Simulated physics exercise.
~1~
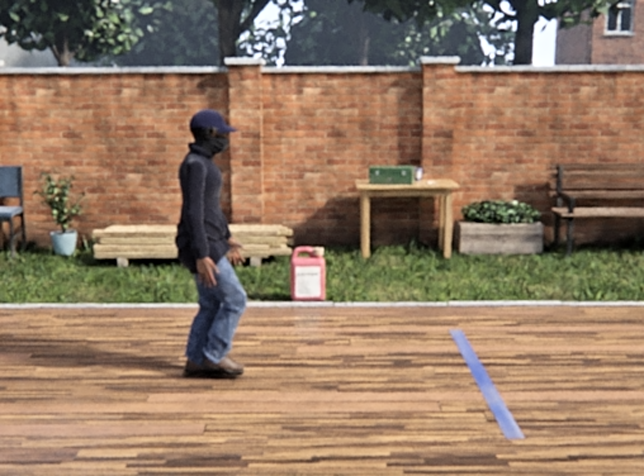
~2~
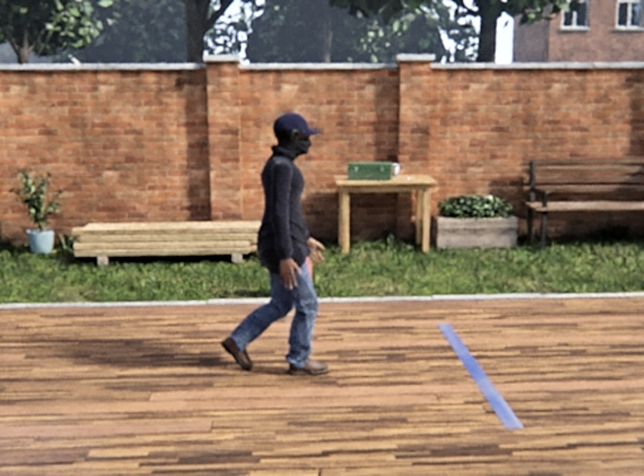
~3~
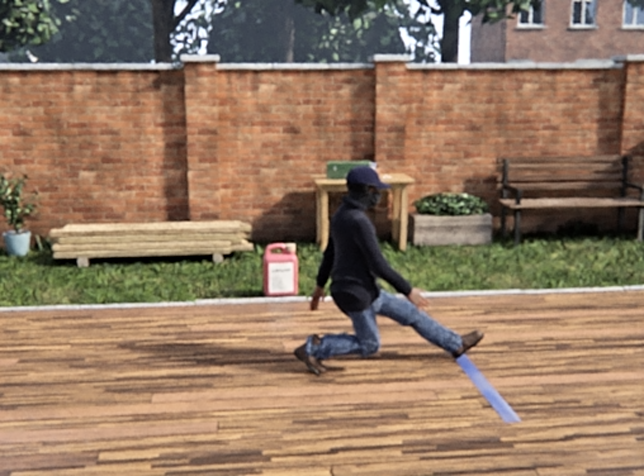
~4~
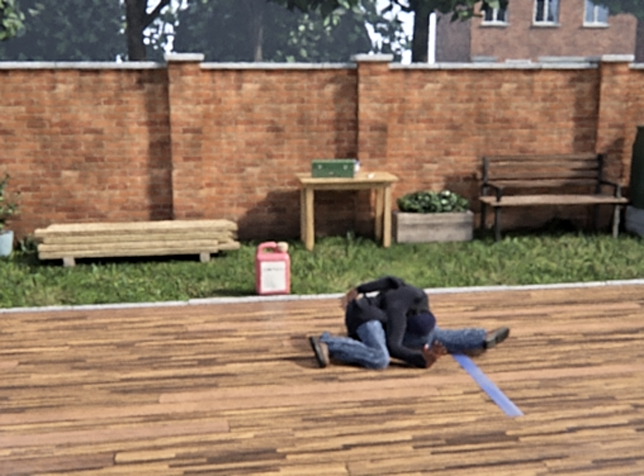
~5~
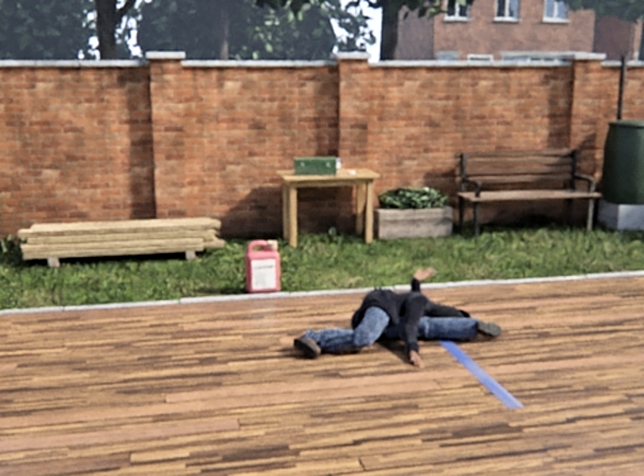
Person in a dark cap walking right across wooden decking, sliding into a split, folding forward and slumping short of blue tape.
